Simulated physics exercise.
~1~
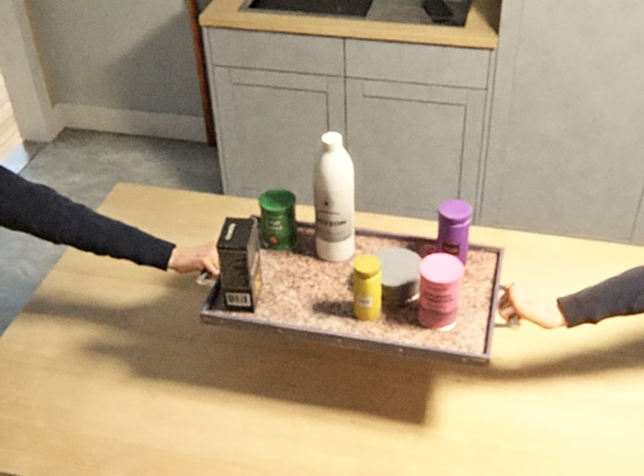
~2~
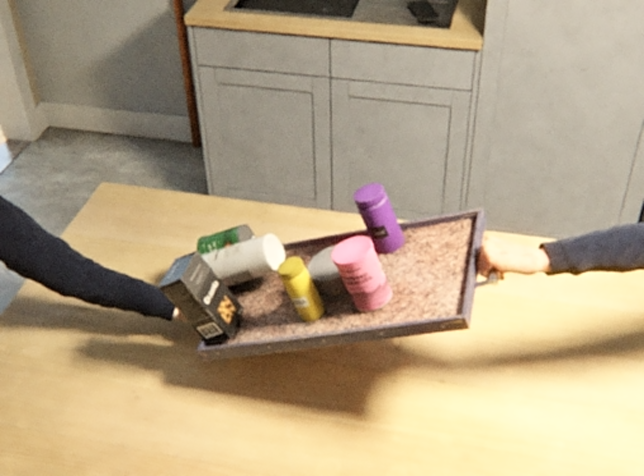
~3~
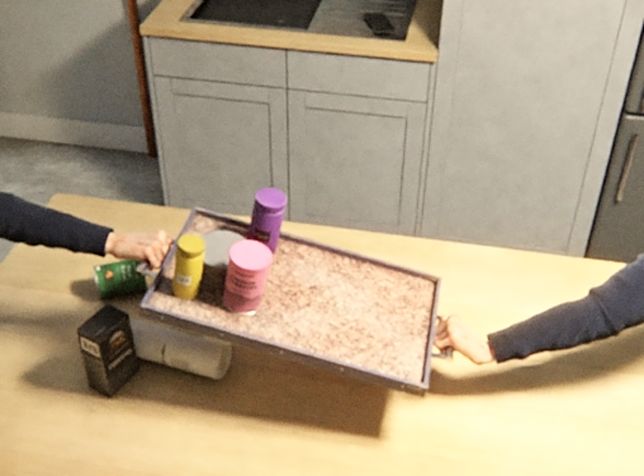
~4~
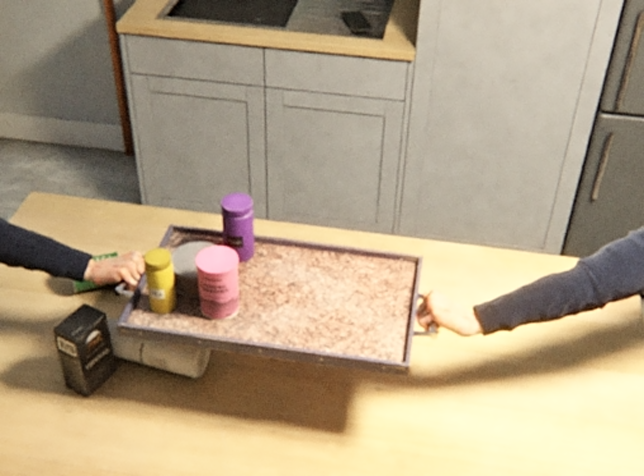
Over a kitchen table, two hands tilting a tray left, bottle, green tin and black carton falling off, four containers staying on.
